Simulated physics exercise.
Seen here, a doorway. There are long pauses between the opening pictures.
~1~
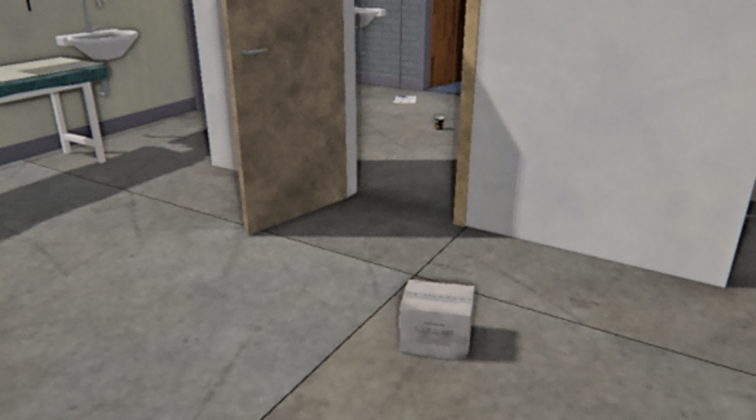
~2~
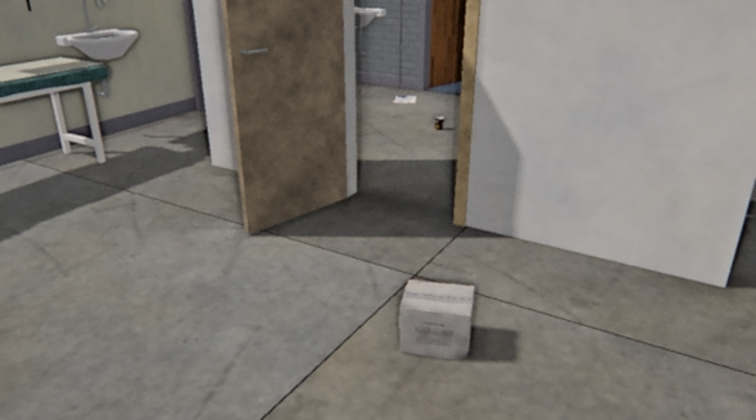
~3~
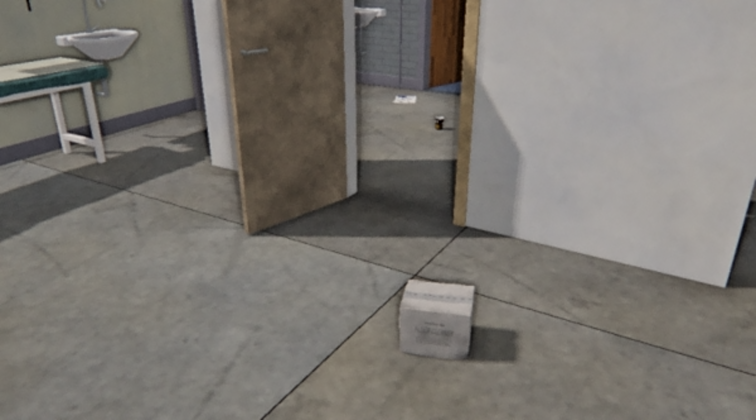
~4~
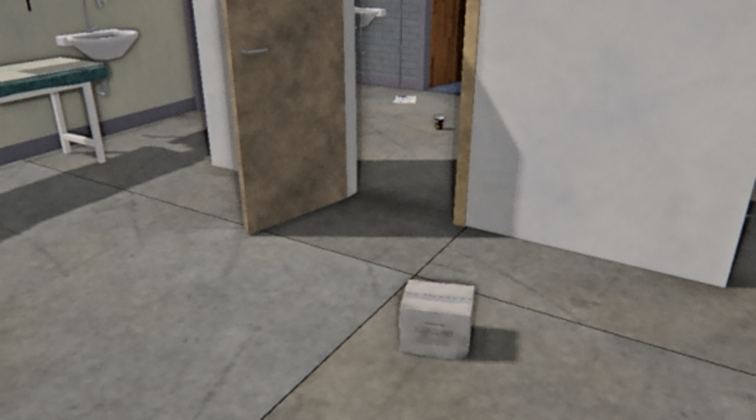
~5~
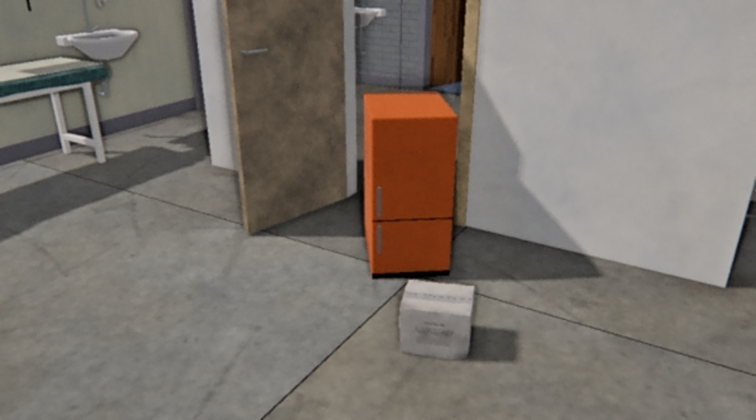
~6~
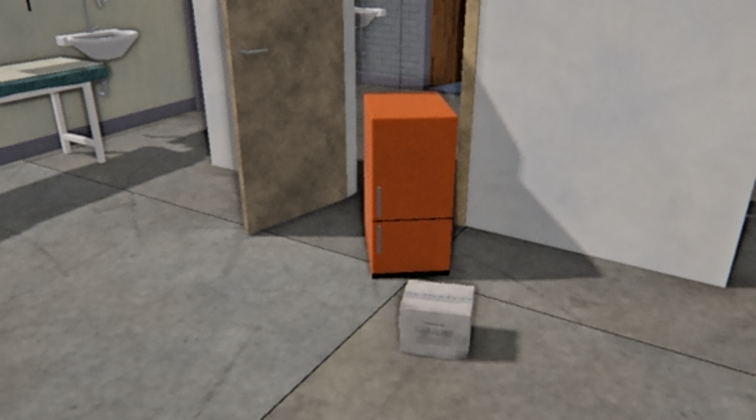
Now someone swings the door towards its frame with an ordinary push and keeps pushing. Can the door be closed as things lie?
Outcome: The door stops short.
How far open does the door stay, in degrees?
About 50°.
Then, 0.60 s later than the last frame, door 90° open.
Then, 0.90 s later than the last frame, door 75° open.
Then, 1.20 s later than the last frame, door 58° open.
When it is over, door 48° open; both as before. End places, in pixels of the last picture, orange appliance near (407, 182).
